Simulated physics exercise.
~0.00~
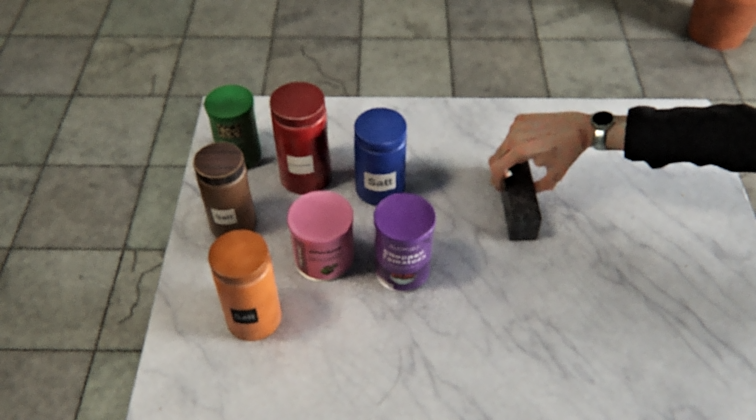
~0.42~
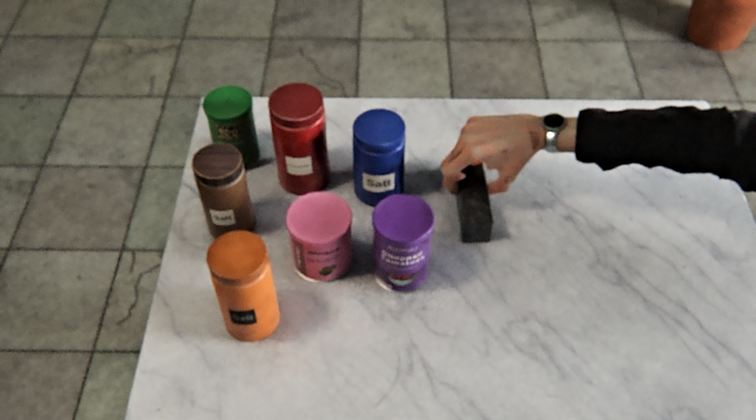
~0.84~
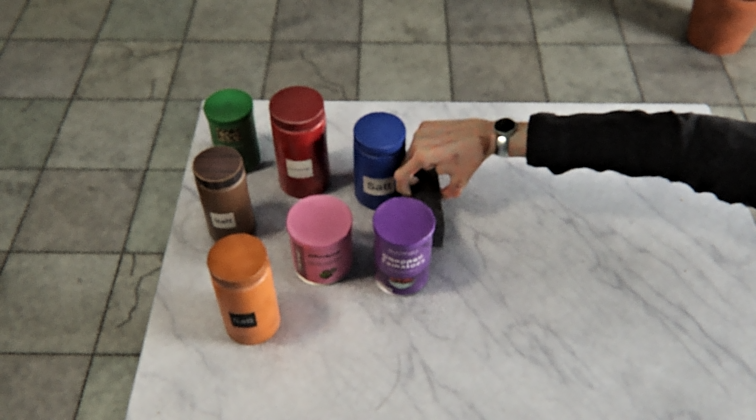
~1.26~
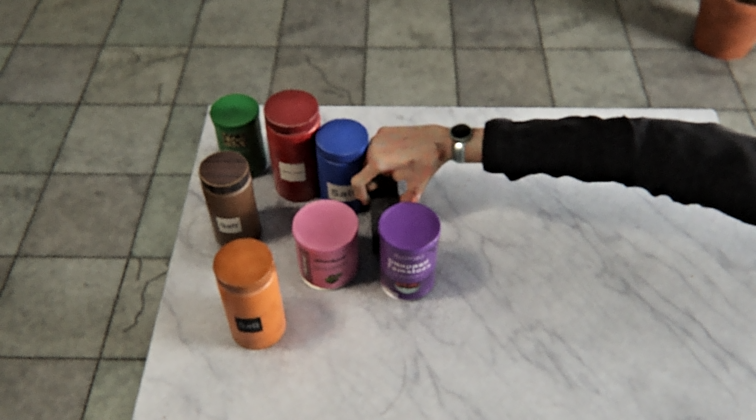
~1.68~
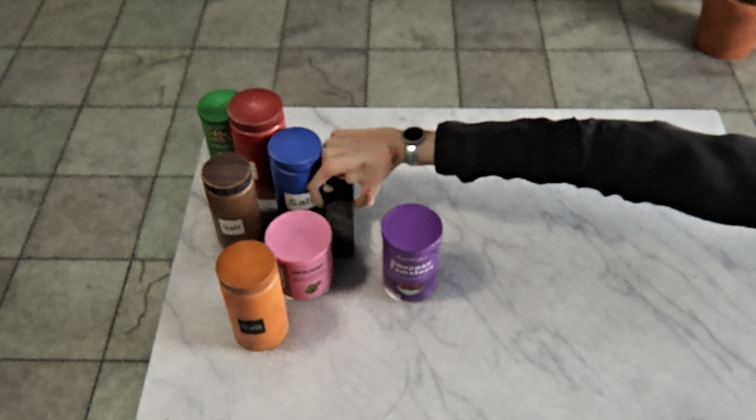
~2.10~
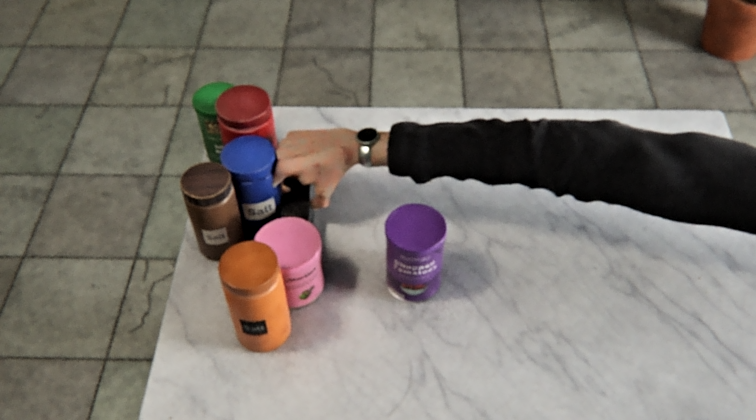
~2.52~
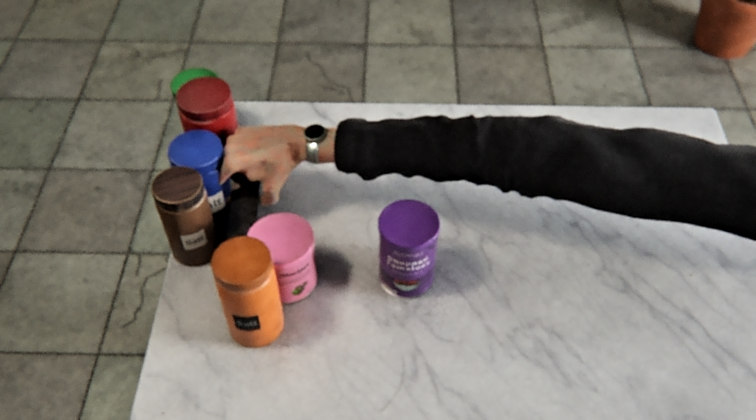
A hand in a black sleeve and wristwatch grips a dark block on a white marble table, seen from above at a slight sway, with grey floor tiles beyond. Seven lidded containers stand toward the left, with green, red and blue at the back, brown at the left, and orange, pink and purple nearer. The hand slides the block left, passing behind the purple tin, and pushes the blue jar into the red one. The pink tin shifts too, then the green and brown containers move toward the left edge. All remain upright on the table, while orange and purple keep their places.
